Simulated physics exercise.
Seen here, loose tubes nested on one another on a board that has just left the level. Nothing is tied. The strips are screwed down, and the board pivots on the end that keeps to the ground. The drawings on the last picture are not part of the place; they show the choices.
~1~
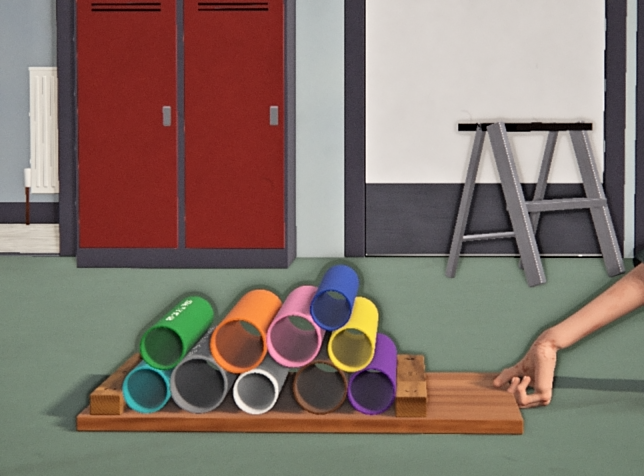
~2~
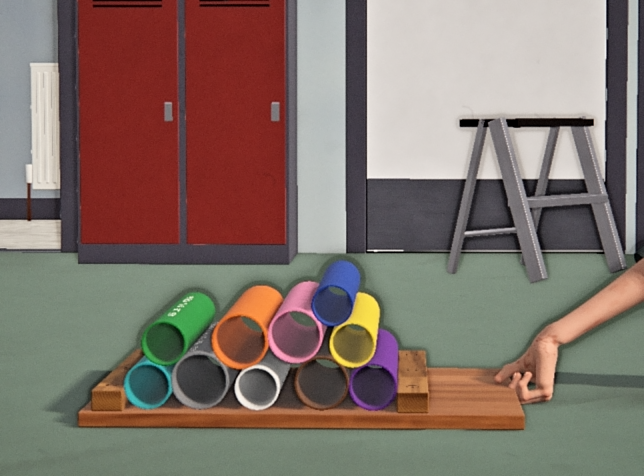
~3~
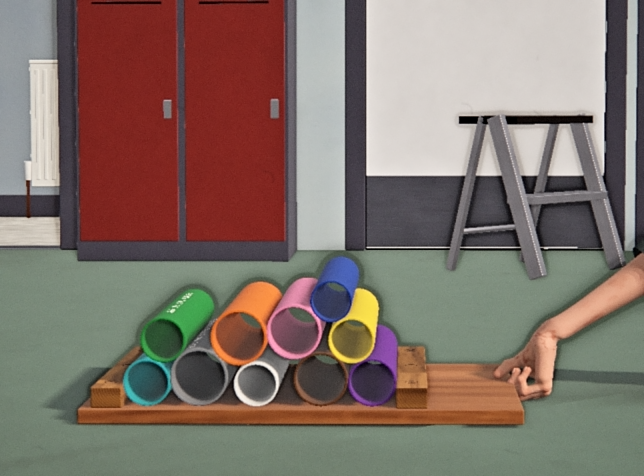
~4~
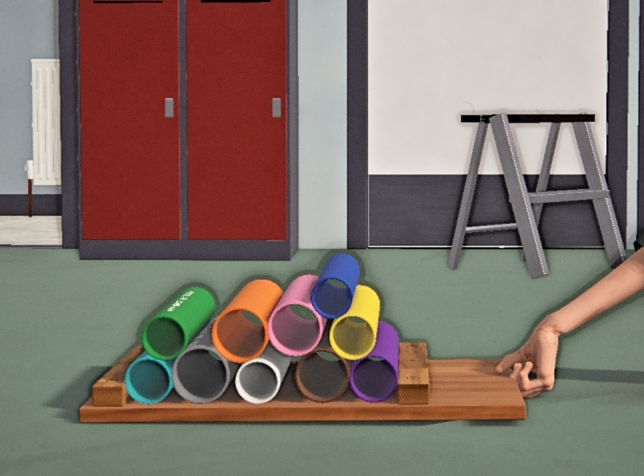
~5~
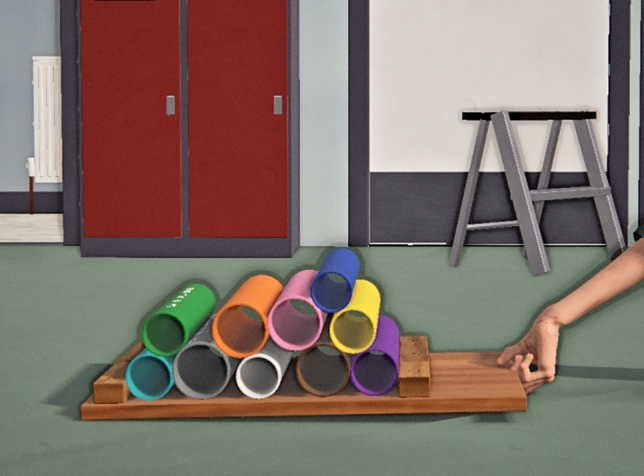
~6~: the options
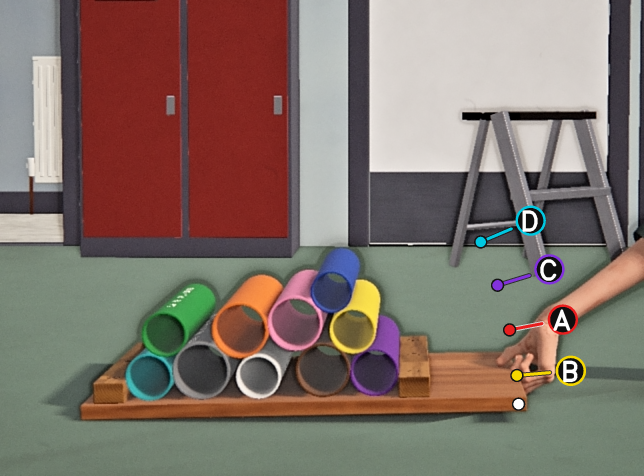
To begin with, colourful tubes sit stacked between wooden strips on a board lying nearly level on a green floor, with a hand at its right end and red lockers behind. The hand then slowly raises that end very slightly, while the tubes keep their places in the stack.
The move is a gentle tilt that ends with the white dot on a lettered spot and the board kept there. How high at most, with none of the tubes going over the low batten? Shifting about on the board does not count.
No higher than A.
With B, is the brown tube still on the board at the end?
Yes, with B.
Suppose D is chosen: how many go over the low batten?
The count is three.
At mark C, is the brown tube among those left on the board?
Yes, with C.
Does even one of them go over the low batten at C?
At C: Yes.
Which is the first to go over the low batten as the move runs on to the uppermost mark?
The green one.
On the copy, A at (510, 330); B at (517, 375); C at (498, 285); D at (481, 242); the white dot at (519, 404).
On A. First, board at 11°.
Then, board at 11°.
Finally, board at 11°, none over the low batten.
By contrast, B none over the low batten; C three over the low batten (green, orange, pink); D three over the low batten (green, orange, pink).
